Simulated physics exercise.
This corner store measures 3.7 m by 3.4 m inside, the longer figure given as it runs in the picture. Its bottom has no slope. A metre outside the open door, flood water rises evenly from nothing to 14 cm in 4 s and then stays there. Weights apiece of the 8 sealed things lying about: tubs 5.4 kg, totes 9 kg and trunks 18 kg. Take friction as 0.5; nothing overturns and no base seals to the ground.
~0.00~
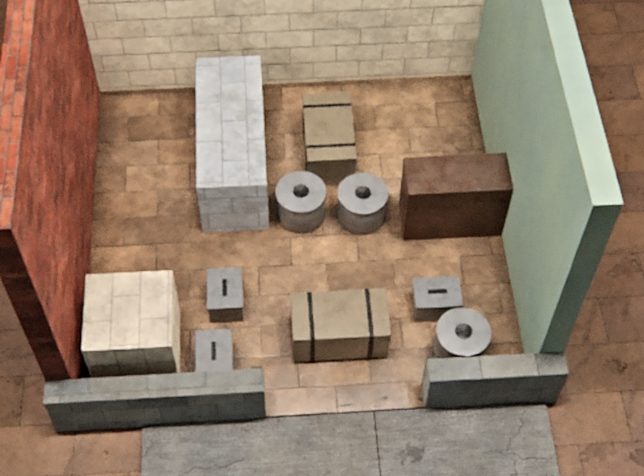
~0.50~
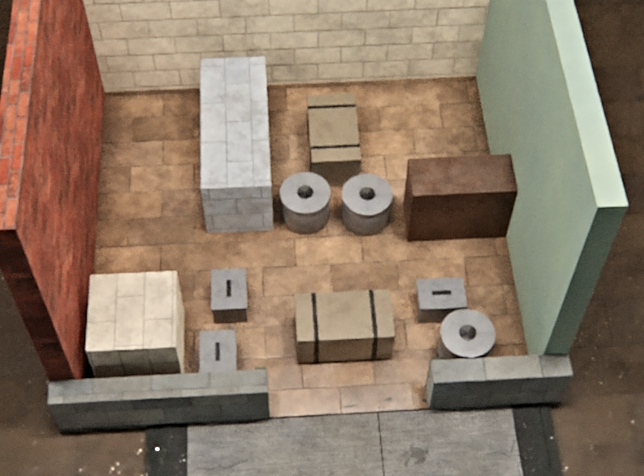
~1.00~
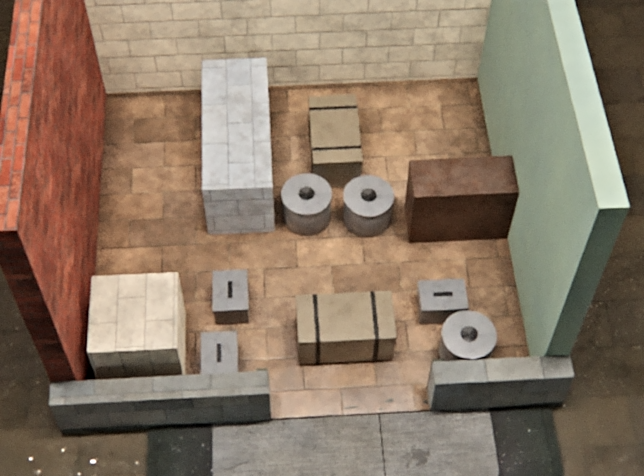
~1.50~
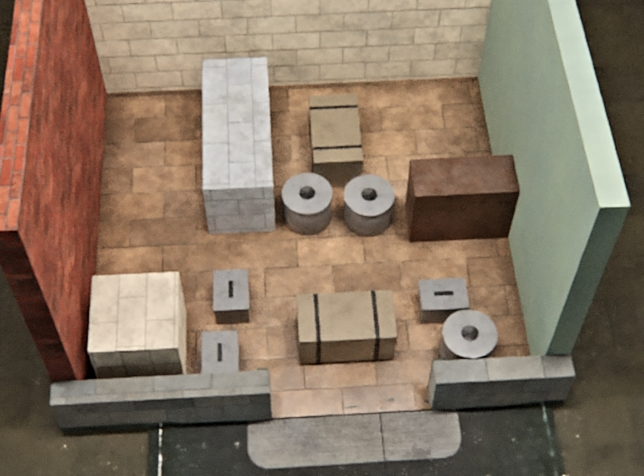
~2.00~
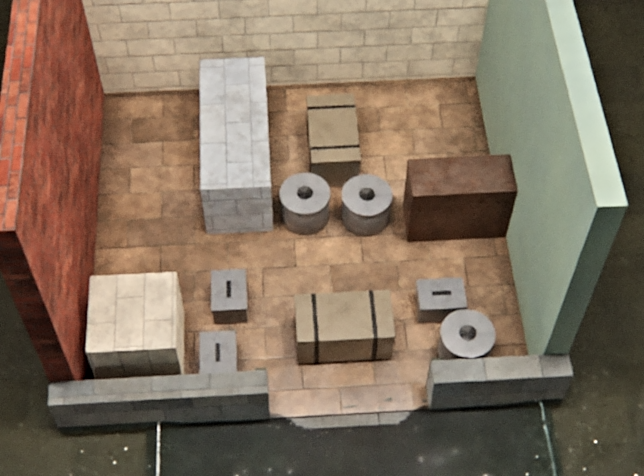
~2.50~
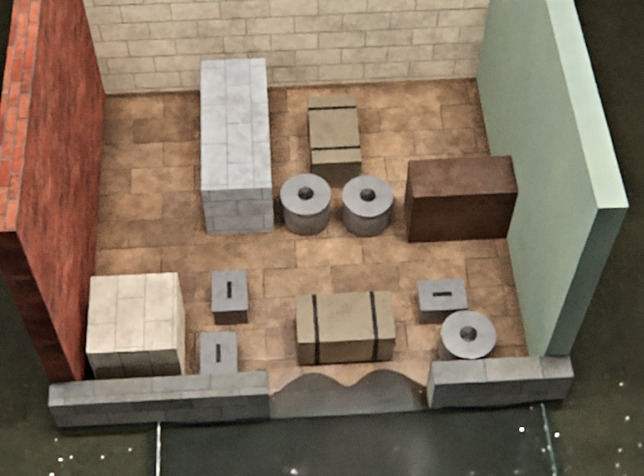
At the start, blocks, bound trunks and grey drums sit inside an open-topped room with a dry paved path outside its doorway. Dark water then spreads around the walls and gradually covers the path, finally lapping just inside the open doorway while the objects stay still.
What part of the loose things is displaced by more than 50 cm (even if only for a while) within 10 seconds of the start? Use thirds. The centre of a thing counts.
Share: Between one and two thirds.
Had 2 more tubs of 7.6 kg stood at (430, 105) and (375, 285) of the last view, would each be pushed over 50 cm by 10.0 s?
In that order: Less, over.
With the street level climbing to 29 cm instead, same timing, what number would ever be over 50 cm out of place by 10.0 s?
In that case 7 of them.
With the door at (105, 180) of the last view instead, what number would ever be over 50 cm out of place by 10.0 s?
Then 2.
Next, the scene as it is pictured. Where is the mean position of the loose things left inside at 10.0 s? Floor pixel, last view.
At about (348, 212).
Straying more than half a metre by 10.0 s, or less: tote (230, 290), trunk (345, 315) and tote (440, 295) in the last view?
In that order: Less, over, short of it.
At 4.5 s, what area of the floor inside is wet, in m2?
Roughly 2.5 m2.
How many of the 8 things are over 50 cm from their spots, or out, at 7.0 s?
By then 1.
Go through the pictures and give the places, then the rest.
The first picture shows a tub at (464, 332), on the bottom; a tote at (214, 351) rests on the ground; 0.0 m2 under water; 0 of 8 have shifted.
The second picture shows a tub at (468, 333) rests on the ground; a tote at (218, 352) rests on the ground; 0.0 m2 under water; 0 of 8 have shifted.
The third picture shows a tub at (469, 334), on the bottom; a tote at (219, 353) rests on the ground; 0.0 m2 under water; 0 of 8 have shifted.
The fourth picture shows a tub at (470, 334), on the bottom; a tote at (220, 353) rests on the ground; water covers 0.0 m2; 0 of 8 have shifted.
The fifth picture shows a tub at (468, 333), on the bottom; a tote at (218, 353), on the bottom; water covers 0.0 m2; 0 of 8 have shifted.
The sixth picture shows a tub at (468, 334) rests on the ground; a tote at (218, 354) rests on the ground; water covers 0.1 m2; 0 of 8 have shifted.
After 3.5 s 0 of 8 are over 50 cm from their spots; 0 afloat.
After 4.5 s 1 of 8 are over 50 cm from their spots; 0 afloat.
After 7.0 s 1 of 8 are over 50 cm from their spots; 4 afloat.
After 10.0 s 5 of 8 are over 50 cm from their spots, and 5 have been at some point; 4 afloat.
